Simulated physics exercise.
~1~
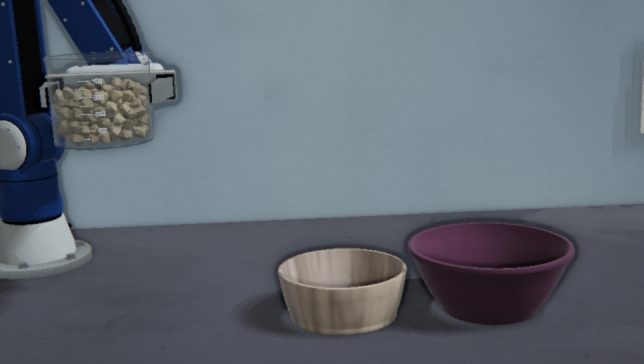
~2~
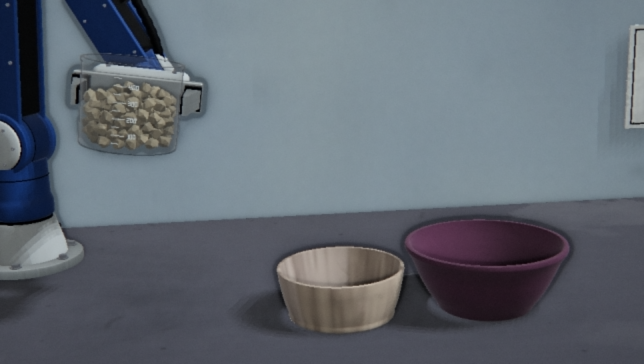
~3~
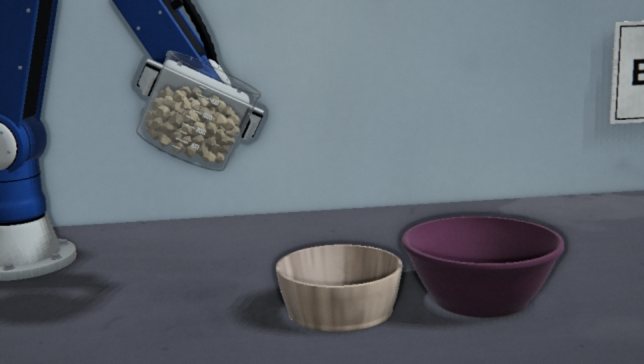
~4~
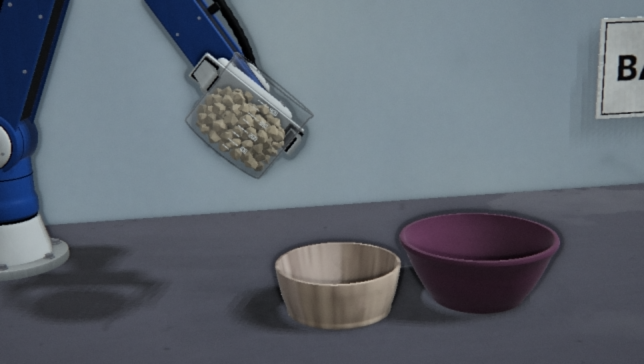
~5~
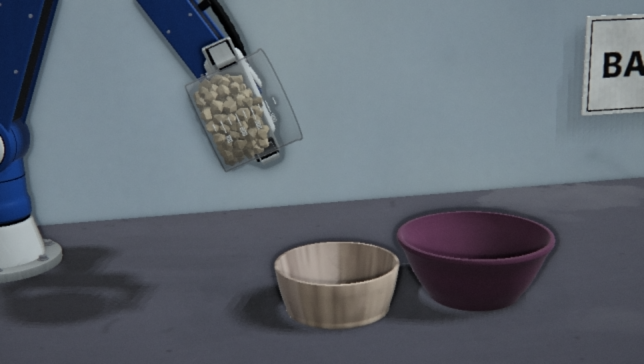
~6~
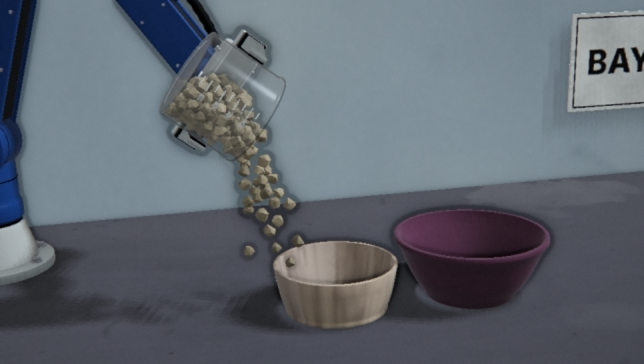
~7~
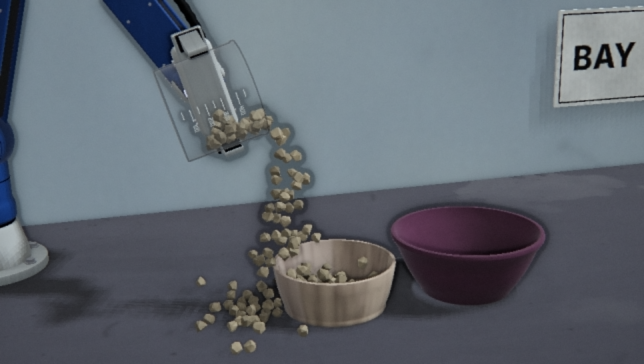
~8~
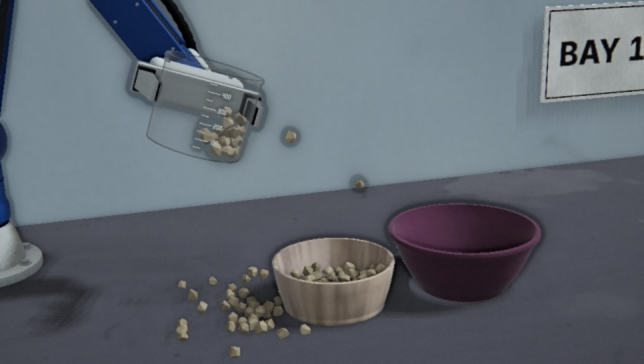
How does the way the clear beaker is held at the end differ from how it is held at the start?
At the start the robot arm holds the beaker upright, while at the end the beaker is leaning.
